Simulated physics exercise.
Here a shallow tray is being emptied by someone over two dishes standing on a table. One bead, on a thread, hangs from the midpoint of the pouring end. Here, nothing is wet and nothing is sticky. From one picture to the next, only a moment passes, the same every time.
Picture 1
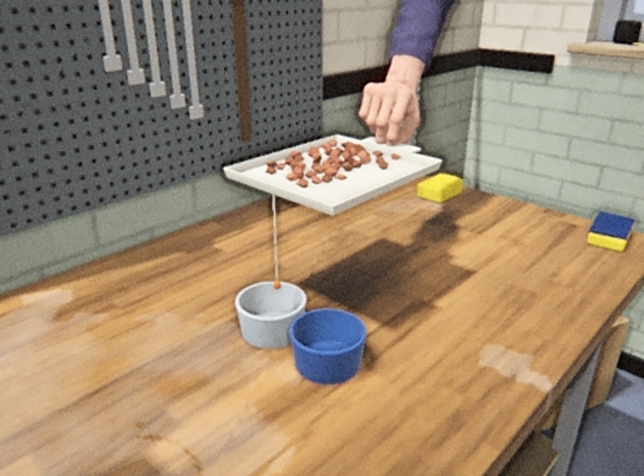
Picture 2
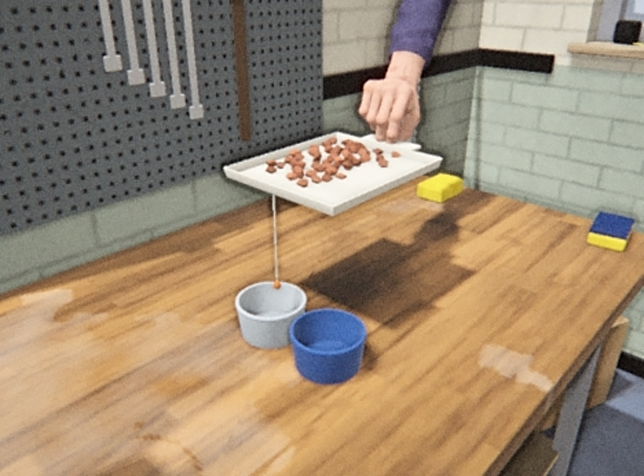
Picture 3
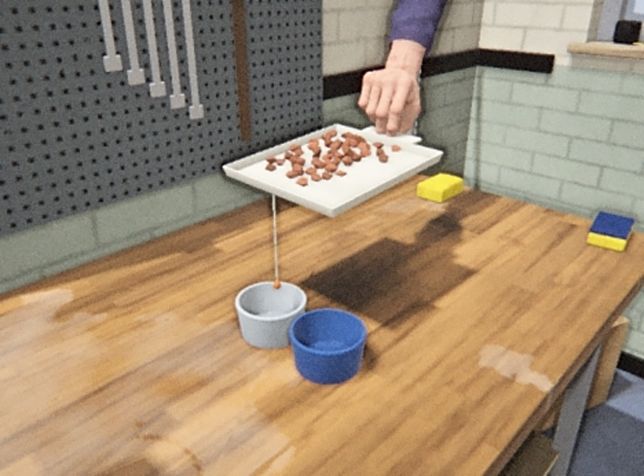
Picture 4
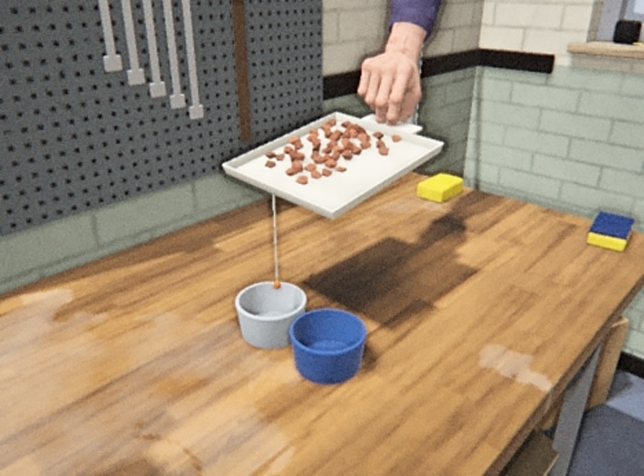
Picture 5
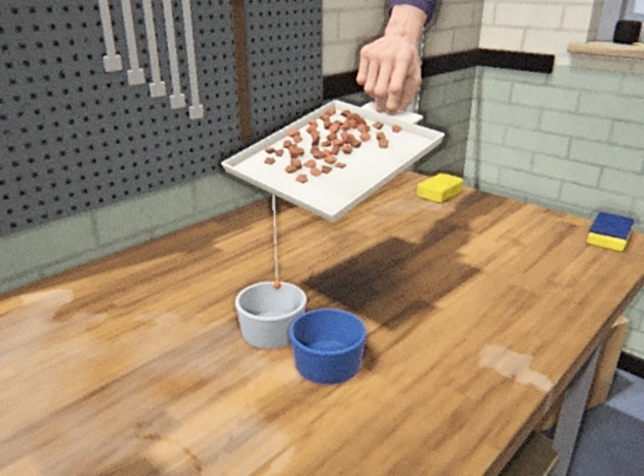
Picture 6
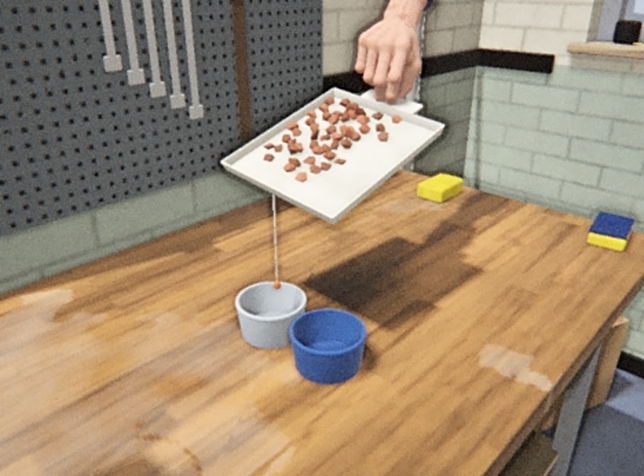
A hand gradually tilted a white tray of reddish crushed bits, its front right corner dipping lowest, above a gray dish and a blue dish on a wooden table, while a bead hung from a thread.
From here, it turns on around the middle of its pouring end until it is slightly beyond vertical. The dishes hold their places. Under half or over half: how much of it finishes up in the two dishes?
Over half.
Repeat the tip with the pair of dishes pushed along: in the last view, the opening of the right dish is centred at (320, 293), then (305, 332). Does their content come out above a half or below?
Earlier try a minority share, later try a majority share.
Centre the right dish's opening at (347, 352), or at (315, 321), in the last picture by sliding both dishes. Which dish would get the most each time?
First place: The leftmost one; second place: The rightmost one.
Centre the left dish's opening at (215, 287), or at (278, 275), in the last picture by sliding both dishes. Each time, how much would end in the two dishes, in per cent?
Trial 1 near 40 percent, trial 2 near 10 percent.
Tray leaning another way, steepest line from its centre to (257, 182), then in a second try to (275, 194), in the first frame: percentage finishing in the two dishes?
The first comes to 0 %, while the second comes to 30 %.
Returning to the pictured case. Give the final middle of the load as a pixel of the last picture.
The centre comes to rest close to (316, 358).
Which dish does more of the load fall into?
The fuller one is the one on the right.
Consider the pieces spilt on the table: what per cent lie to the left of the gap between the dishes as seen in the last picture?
About 80 %.
Soon, tray tipped steeply; most on the tray; a stray few in the right dish; about a quarter in the air.
A while on, tray tipped past a quarter turn; about a third on the tray; about a third in the right dish; a small part in the left dish; about a quarter outside both; a small part in the air.
Towards the end, tray tipped past a quarter turn; about half in the right dish; about a quarter in the left dish; about a quarter outside both.
Finally, tray tipped past a quarter turn; about half in the right dish; about a quarter in the left dish; about a quarter outside both.
